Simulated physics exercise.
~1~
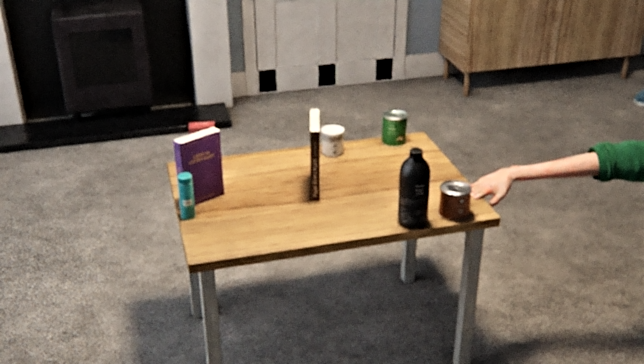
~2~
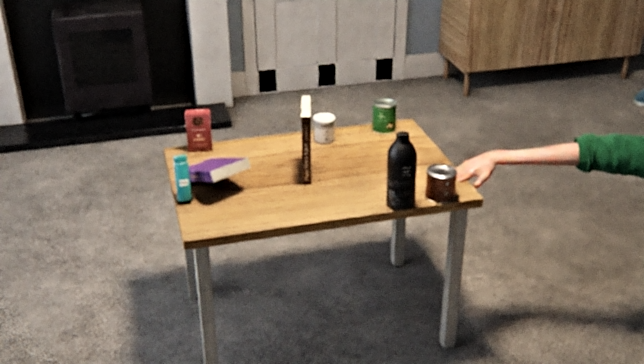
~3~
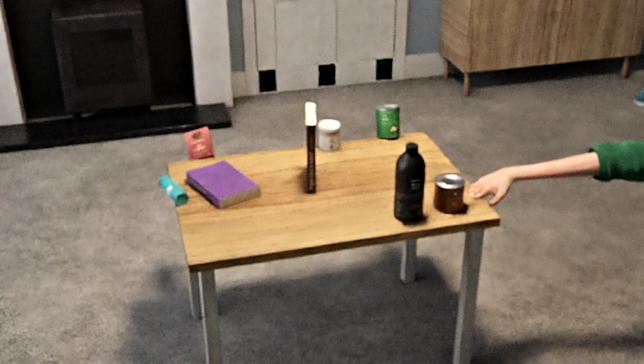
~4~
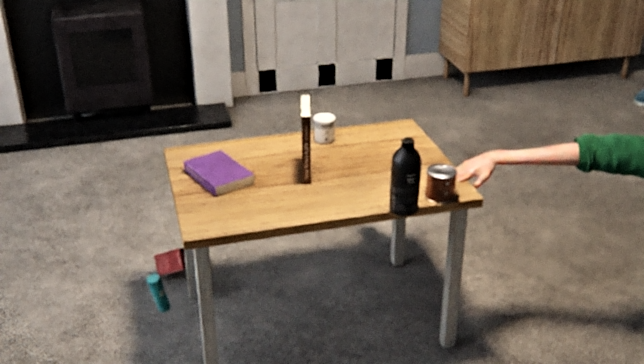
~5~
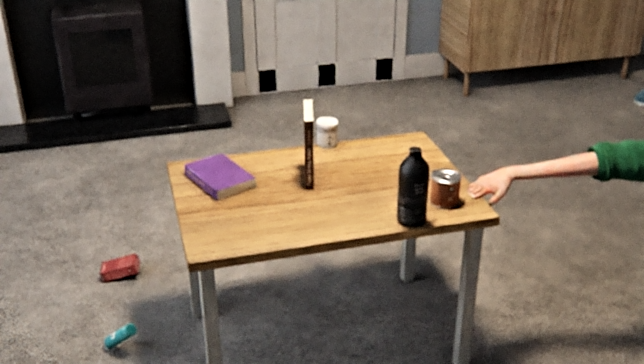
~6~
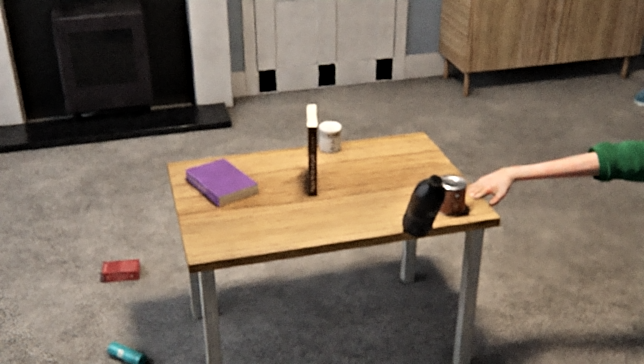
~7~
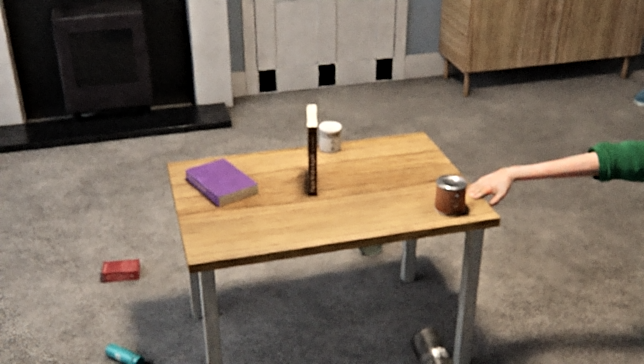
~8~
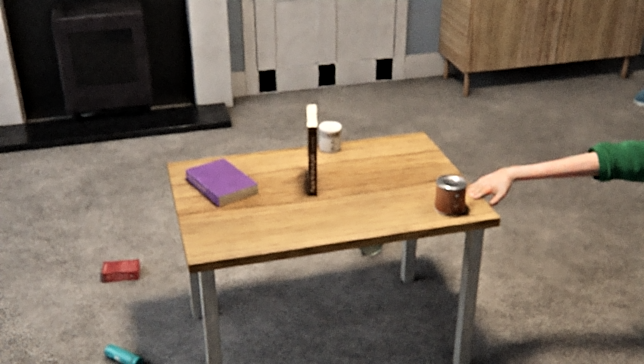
A green-sleeved arm reaches in from the right to the edge of a wooden side table with pale legs, seen from slightly above in a grey-carpeted room with a fireplace. A purple book, turquoise shaker and red packet stand at left, an upright brown book, white tin and green tin further back, and a black bottle and orange-brown tin at right. The table jolts back and forth, and the purple book topples flat. The shaker, packet and green tin drop off. Later the black bottle tips and falls too. The purple book lies flat while the brown book and two tins still stand.
